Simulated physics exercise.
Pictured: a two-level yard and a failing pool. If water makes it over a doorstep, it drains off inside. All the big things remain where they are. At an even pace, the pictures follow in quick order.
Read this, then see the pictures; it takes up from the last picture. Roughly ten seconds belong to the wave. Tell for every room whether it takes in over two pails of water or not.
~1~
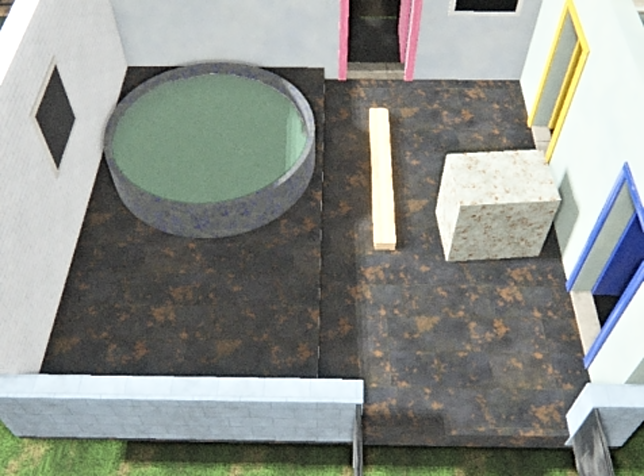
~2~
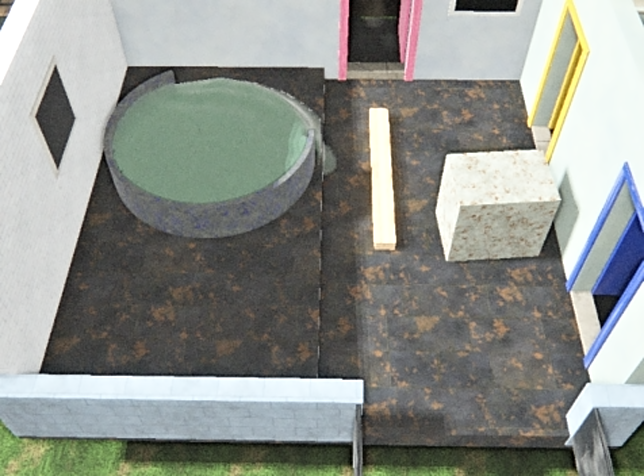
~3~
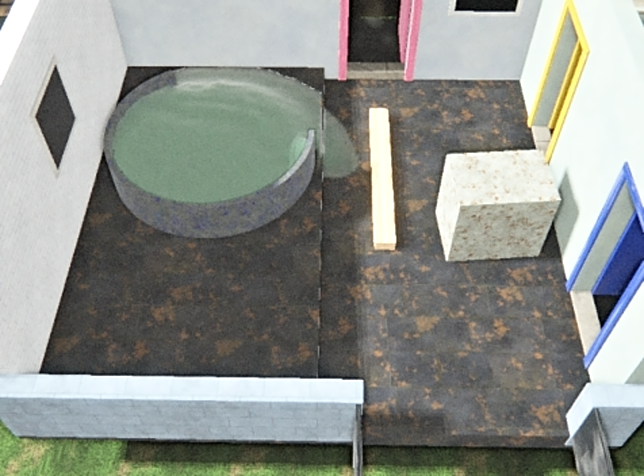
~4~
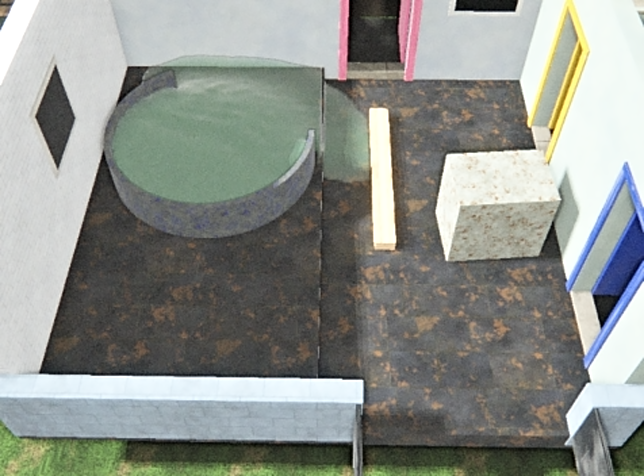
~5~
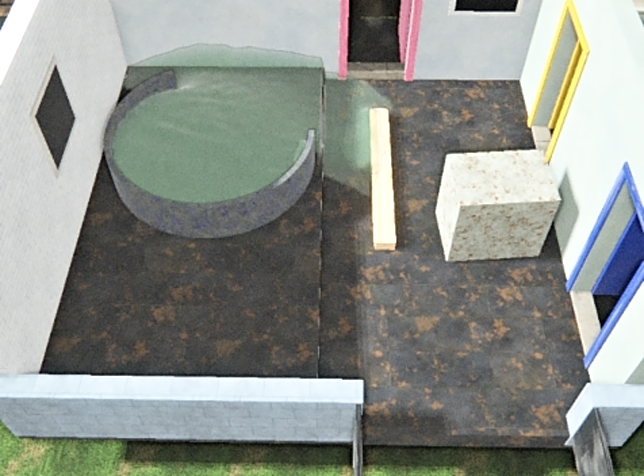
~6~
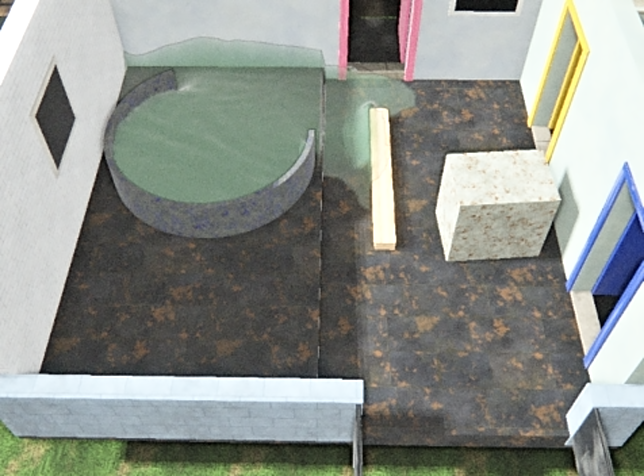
My prediction: The blue door will not count as flooded; the pink door will count as flooded; the yellow door will count as flooded.
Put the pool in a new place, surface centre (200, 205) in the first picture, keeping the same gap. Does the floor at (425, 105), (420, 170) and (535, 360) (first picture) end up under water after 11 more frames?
Taking them in the order asked: Inundated, then inundated, then spared.
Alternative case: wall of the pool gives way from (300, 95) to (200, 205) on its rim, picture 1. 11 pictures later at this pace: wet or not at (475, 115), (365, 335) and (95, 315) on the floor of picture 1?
Point one reached; point two reached; point three not reached.
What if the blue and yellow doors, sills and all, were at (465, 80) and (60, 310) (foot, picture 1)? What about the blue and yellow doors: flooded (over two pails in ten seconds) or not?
Blue door: Over the limit; yellow door: Under the limit.
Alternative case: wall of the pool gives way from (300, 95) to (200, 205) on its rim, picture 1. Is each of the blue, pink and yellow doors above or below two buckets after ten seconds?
The blue one tops the mark; the pink one falls short; the yellow one tops the mark.
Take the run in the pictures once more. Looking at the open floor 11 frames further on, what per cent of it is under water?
35 %.
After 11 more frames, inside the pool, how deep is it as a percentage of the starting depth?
I'd say some 42 %.
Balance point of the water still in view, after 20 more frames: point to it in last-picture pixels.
My guess is about (302, 133).
A moment on, water covers 30 % of the floor; the blue door not reached, the pink door under two buckets in, the yellow door not reached.
Next, water covers 35 % of the floor; the blue door not reached, the pink door over two buckets in, the yellow door wet at the sill, nothing in.
Then, water covers 60 % of the floor; the blue door wet at the sill, nothing in, the pink door far over two buckets in, the yellow door over two buckets in.
Later, water covers 85 % of the floor; the blue door under two buckets in, the pink door far over two buckets in, the yellow door far over two buckets in.
In the end, water covers 85 % of the floor; the blue door under two buckets in, the pink door far over two buckets in, the yellow door far over two buckets in.
